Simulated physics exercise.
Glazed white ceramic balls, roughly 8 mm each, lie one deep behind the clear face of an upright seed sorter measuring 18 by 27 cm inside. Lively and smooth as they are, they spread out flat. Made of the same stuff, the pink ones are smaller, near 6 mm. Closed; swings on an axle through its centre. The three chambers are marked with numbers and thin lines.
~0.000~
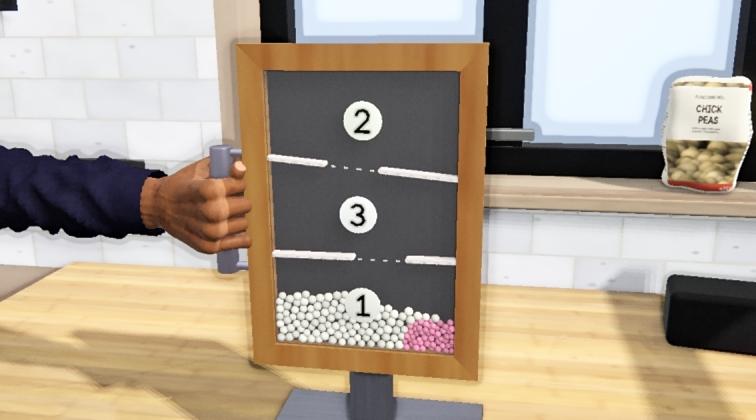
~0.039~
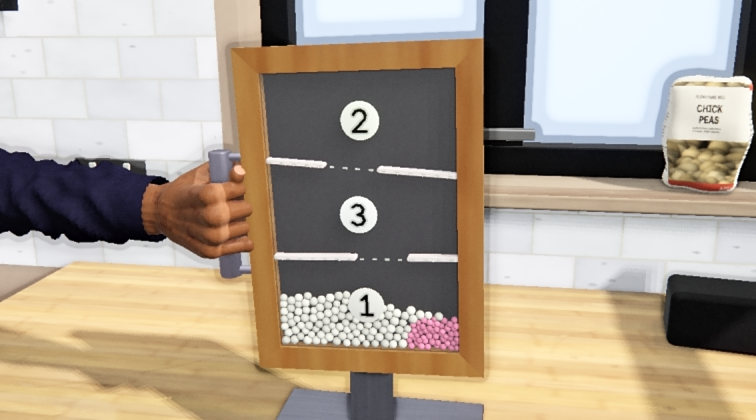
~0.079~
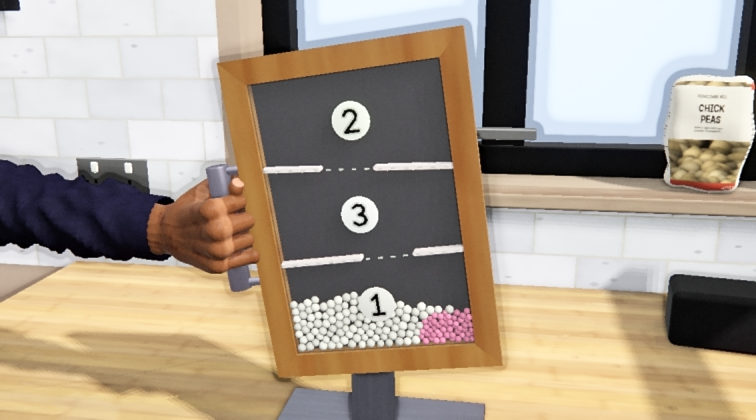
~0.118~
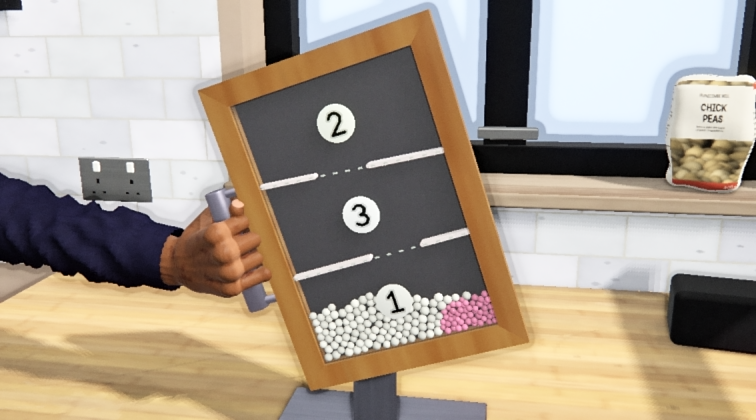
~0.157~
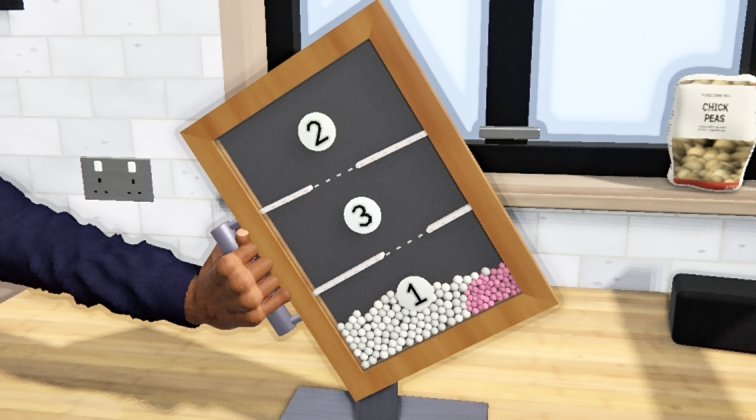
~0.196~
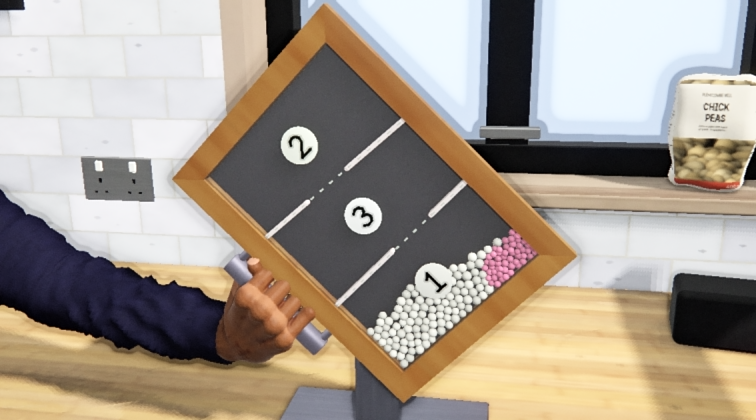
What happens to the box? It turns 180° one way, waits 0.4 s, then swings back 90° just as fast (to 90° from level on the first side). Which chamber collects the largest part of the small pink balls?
3.
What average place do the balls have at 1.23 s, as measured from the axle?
Offset: Approx. 2 cm left, 4 cm below.
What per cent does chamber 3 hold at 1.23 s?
35 %.
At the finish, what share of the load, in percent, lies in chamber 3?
About 30 %.
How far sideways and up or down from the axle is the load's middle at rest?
About 3 cm left and 7 cm below.
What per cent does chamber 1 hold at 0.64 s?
Roughly 65 per cent.
After 0.64 s, it stands 180° anticlockwise; the balls' middle is in line with and 4 cm above the centre; no. 1, 65 %, no. 3, 35 %; small ones, no. 1, 15 %, no. 3, 85 %.
After 1.23 s, it stands 135° anticlockwise; the balls' middle is 2 cm left of and 4 cm below the centre; no. 1, 25 %, no. 2, 45 %, no. 3, 35 %; small ones, no. 1, 10 %, no. 2, 30 %, no. 3, 65 %.
After 1.42 s, it stands 90° anticlockwise; the balls' middle is 3 cm left of and 6 cm below the centre; no. 1, 20 %, no. 2, 45 %, no. 3, 30 %; small ones, no. 1, 10 %, no. 2, 35 %, no. 3, 60 %.
All still by 2.8 s, it stands 90° anticlockwise; no. 1, 20 %, no. 2, 45 %, no. 3, 30 %; small ones, no. 1, 10 %, no. 2, 35 %, no. 3, 60 %.
